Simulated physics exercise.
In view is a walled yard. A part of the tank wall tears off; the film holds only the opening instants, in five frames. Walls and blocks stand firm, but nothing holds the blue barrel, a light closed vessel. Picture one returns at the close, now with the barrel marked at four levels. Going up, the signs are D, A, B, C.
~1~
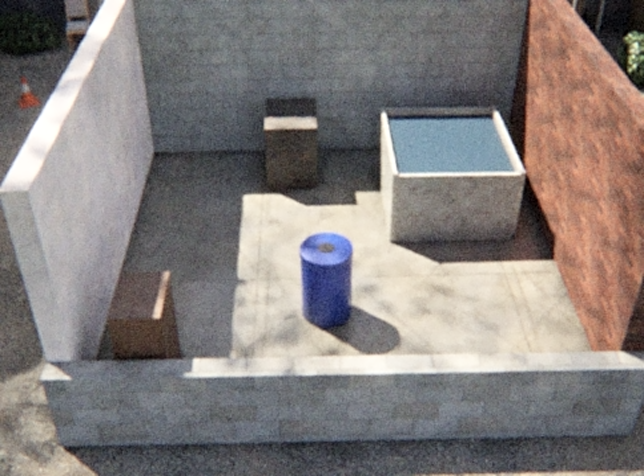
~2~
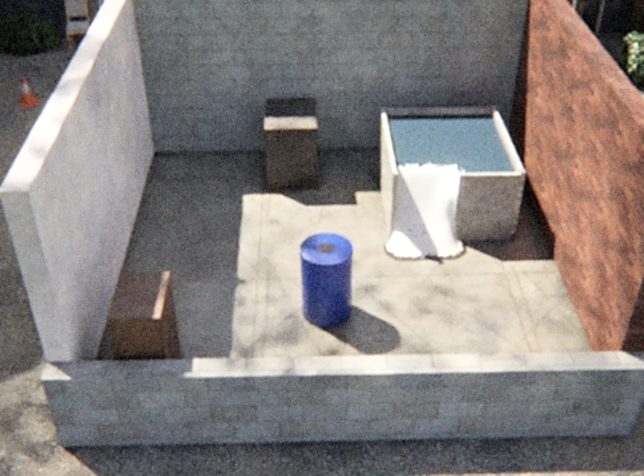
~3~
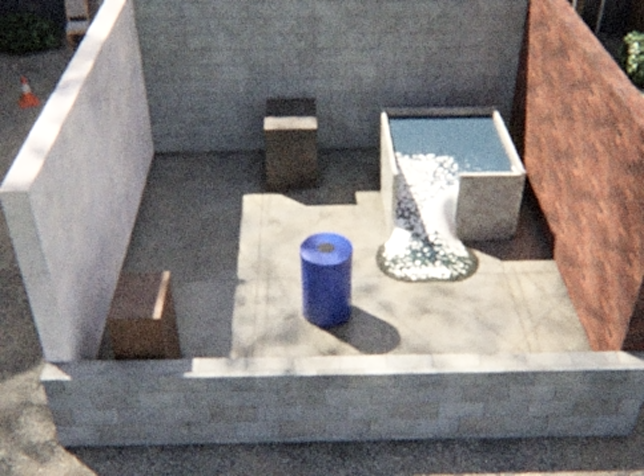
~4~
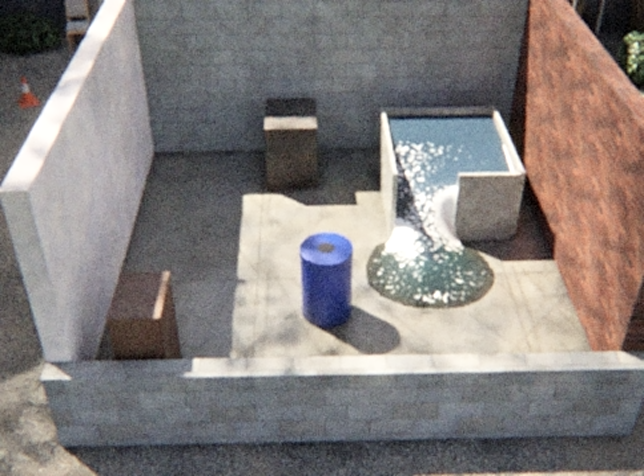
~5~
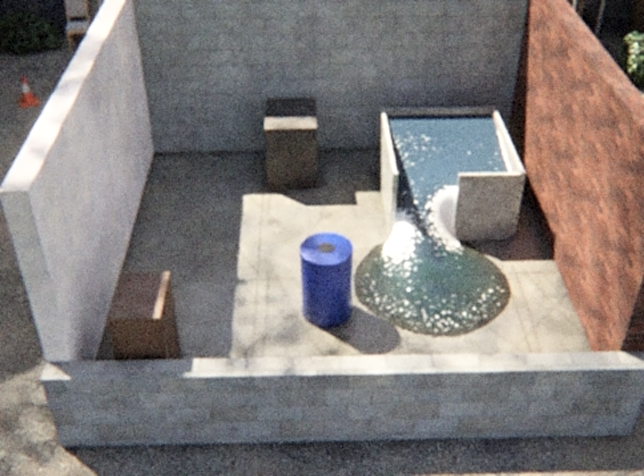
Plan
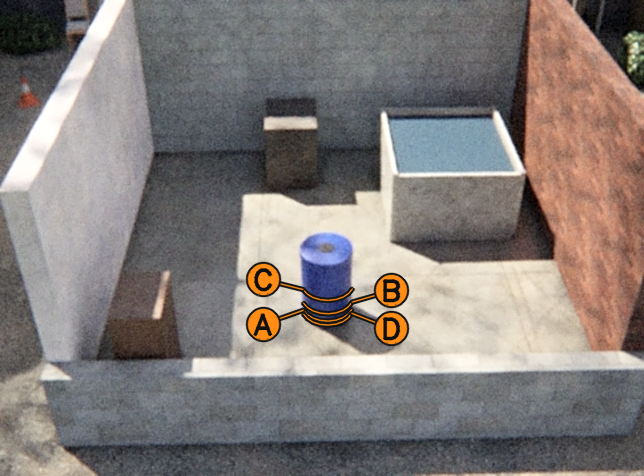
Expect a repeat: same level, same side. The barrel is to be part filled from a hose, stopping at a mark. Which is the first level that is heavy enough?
The answer is mark C.
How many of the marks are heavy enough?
One.
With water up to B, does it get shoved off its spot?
Yes, that goes wrong.
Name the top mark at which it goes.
It is B.
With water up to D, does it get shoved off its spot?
Yes, it does.
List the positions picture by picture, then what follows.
Lid of the blue barrel at (327, 248); tank full, its middle at (448, 144), in the first frame.
In the second frame, 2 % of the ground under water, its edge towards the barrel at (403, 252).
In the third frame, 4 % of the ground under water, its edge towards the barrel at (390, 266).
In the fourth frame, 7 % of the ground under water, its edge towards the barrel at (388, 291).
Lid of the blue barrel at (327, 248); 10 % of the ground under water, its edge towards the barrel at (372, 303), in the fifth frame.
In orange, A at (328, 321); B at (328, 313); C at (328, 300); D at (328, 325); from the bottom up D, A, B, C.
Choosing A, it is pushed about 5 times its own width away.
Choosing B, it is pushed about its own width away.
Choosing C, it does not move.
Choosing D, it is pushed about 5 times its own width away.
